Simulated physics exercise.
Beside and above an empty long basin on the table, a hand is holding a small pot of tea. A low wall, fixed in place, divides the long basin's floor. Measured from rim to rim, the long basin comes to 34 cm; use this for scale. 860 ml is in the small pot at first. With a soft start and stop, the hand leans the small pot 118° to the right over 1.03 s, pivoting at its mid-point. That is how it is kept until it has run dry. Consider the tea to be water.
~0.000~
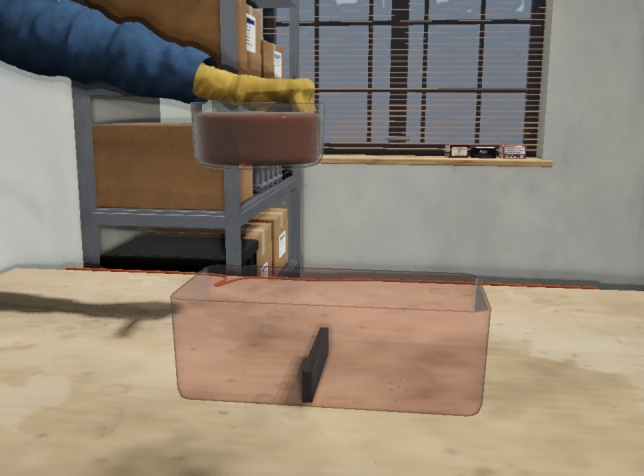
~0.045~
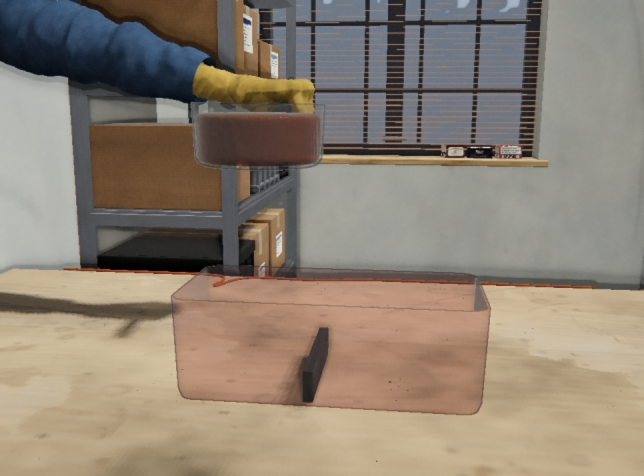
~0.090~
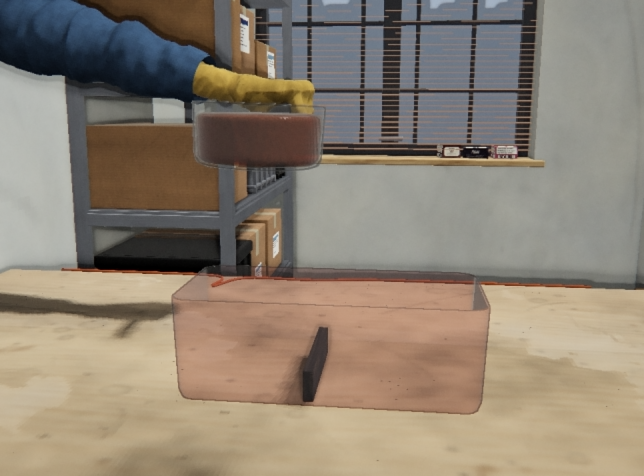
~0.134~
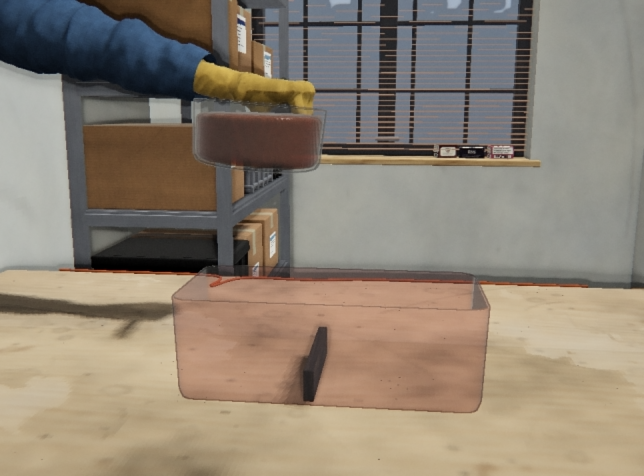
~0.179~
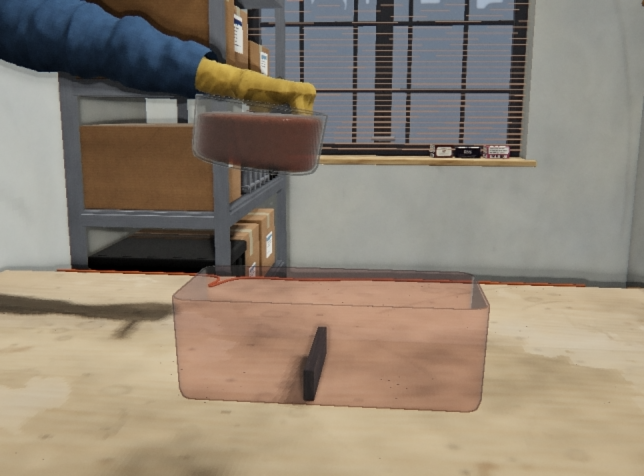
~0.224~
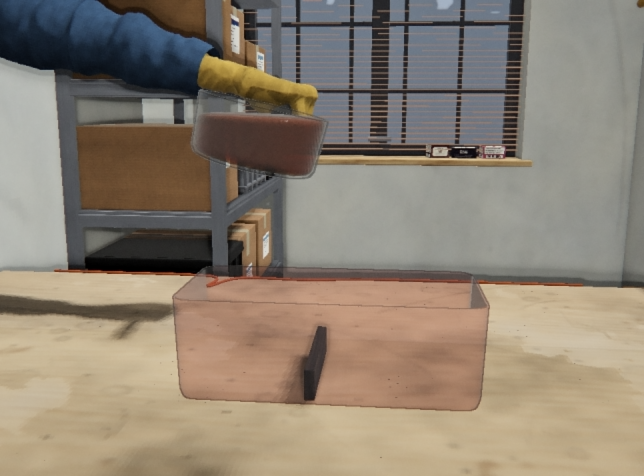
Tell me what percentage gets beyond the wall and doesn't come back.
Around 86 % gets beyond the wall and stays.
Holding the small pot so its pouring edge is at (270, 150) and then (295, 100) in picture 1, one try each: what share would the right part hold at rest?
Respectively about 55 and 75 percent.
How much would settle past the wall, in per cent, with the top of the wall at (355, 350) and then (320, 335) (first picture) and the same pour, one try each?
The first gives near 65 per cent and the second near 90 per cent.
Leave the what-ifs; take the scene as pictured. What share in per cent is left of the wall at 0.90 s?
Around 7 in a hundred.
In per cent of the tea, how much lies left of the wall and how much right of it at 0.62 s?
I'd say some 0 on the left and some 16 on the right.
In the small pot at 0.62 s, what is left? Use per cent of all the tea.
Near 38 in a hundred.
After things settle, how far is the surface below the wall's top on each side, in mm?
I'd say some 32 mm on the left and some 10 mm on the right.
After 0.62 s the tilt is 77° and 38 per cent is still to pour, 0 is left of the wall and 17 right of it.
After 0.90 s the tilt is 114° and 3 per cent is still to pour, 7 is left of the wall and 81 right of it.
After 1.20 s the tilt is 118° and 0 per cent is still to pour, 12 is left of the wall and 87 right of it.
After 1.53 s the tilt is 118° and 0 per cent is still to pour, 13 is left of the wall and 86 right of it.
In the end 13 per cent lies left of the wall, 86 right of it and 1 outside.
